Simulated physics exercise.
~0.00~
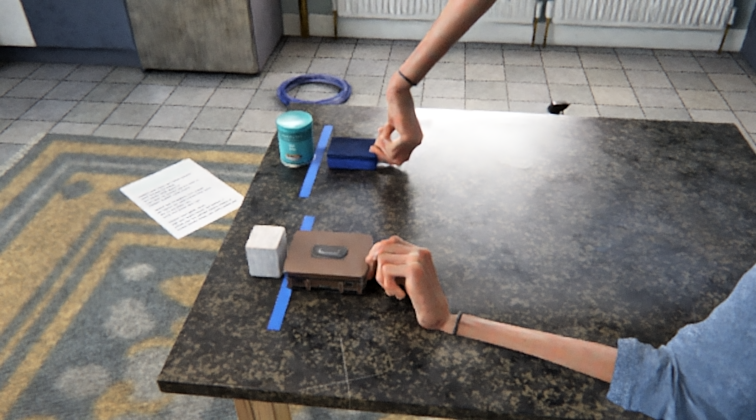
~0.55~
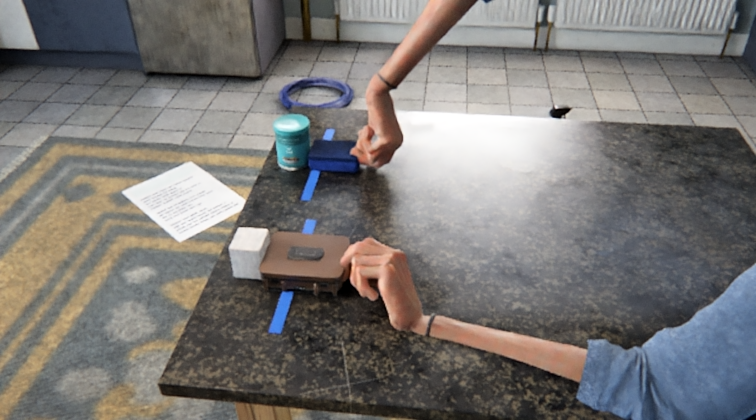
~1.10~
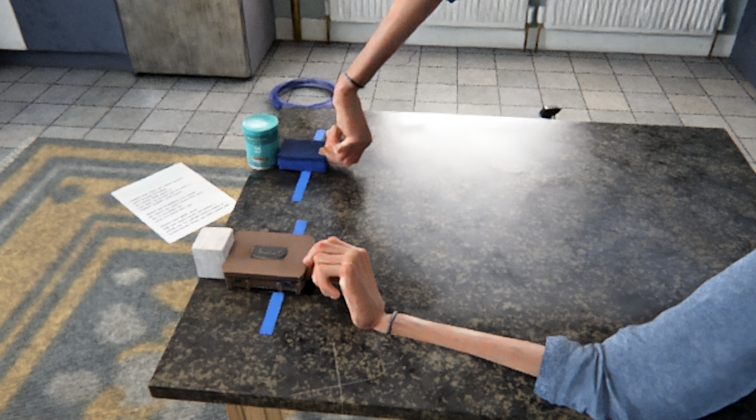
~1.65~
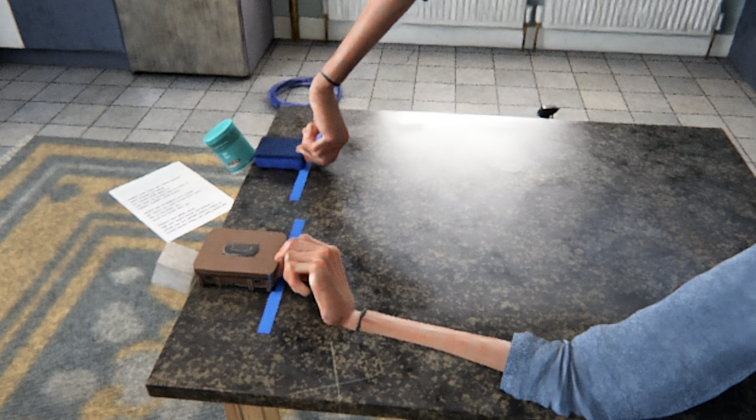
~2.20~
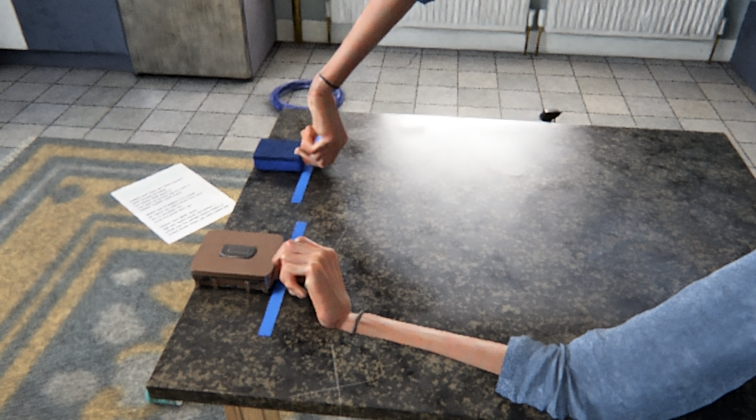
The clip shows two hands on a dark speckled table pushing a blue sponge and a brown case leftward across strips of blue tape, driving a turquoise tin and a white block ahead of them until both tip over the table's left edge and drop from sight.
